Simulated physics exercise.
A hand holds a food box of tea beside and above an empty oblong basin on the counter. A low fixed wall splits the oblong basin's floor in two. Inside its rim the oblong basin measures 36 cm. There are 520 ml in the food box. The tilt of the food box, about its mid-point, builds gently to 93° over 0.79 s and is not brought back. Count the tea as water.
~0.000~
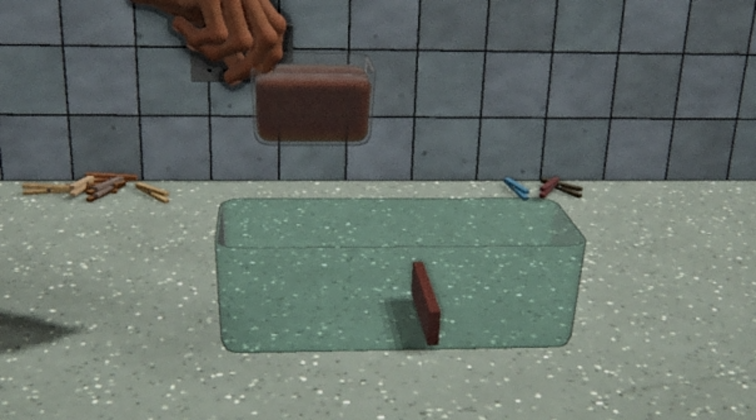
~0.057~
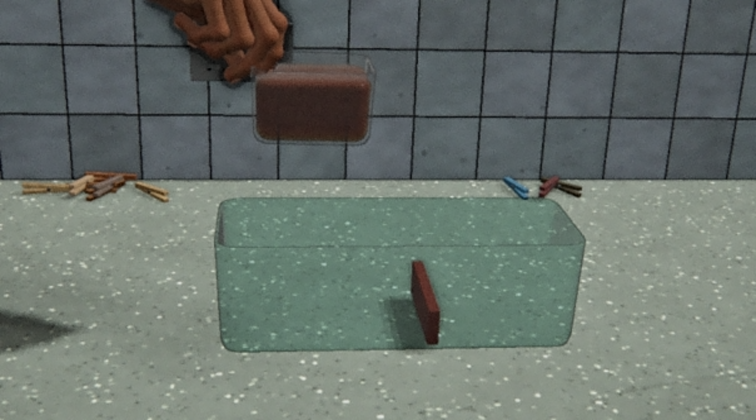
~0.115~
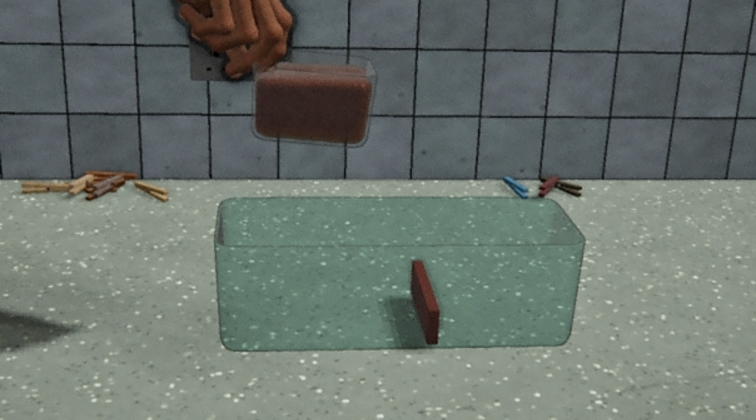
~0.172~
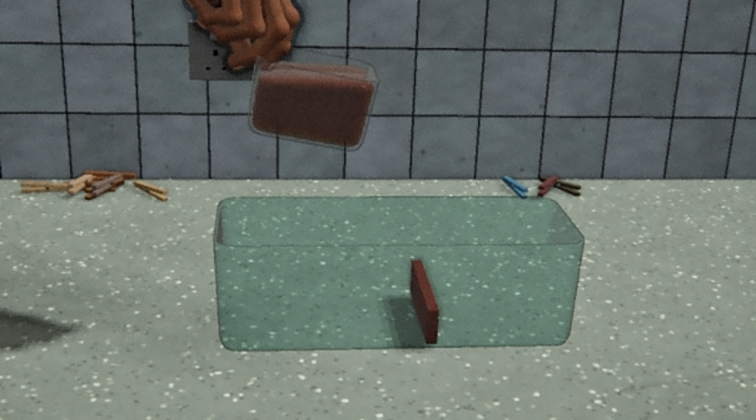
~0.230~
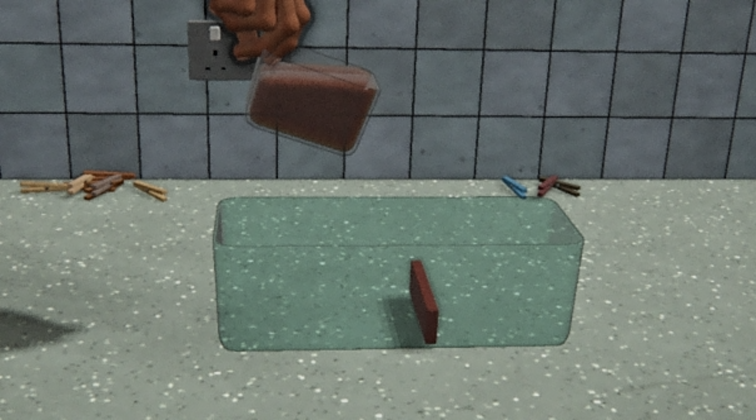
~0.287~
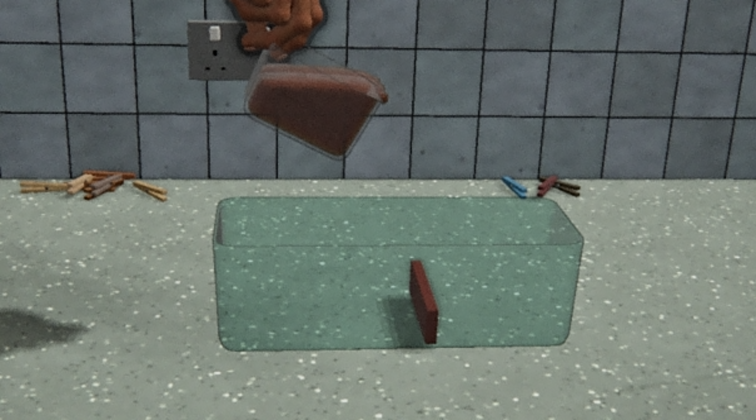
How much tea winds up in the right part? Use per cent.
About 64 per cent.
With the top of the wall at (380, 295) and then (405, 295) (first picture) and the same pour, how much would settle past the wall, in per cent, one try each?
In turn about 85 and 70 per cent.
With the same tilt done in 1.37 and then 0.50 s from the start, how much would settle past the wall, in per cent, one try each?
First 65, then 55 per cent.
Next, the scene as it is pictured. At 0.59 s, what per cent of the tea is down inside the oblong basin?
Near 24 in a hundred.
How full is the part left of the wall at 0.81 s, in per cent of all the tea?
About 18 per cent.
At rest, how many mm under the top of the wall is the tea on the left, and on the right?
Left about 32 mm, right about 20 mm.
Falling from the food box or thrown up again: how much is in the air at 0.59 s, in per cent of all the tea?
About 36 per cent.
By 0.59 s the tilt is 79° and 39 per cent is still to pour, 4 is left of the wall and 21 right of it.
By 0.81 s the tilt is 93° and 11 per cent is still to pour, 18 is left of the wall and 64 right of it.
By 1.04 s the tilt is 93° and 3 per cent is still to pour, 30 is left of the wall and 64 right of it.
By 1.29 s the tilt is 93° and 1 per cent is still to pour, 33 is left of the wall and 63 right of it.
At rest 36 per cent lies left of the wall, 64 right of it and 1 outside.
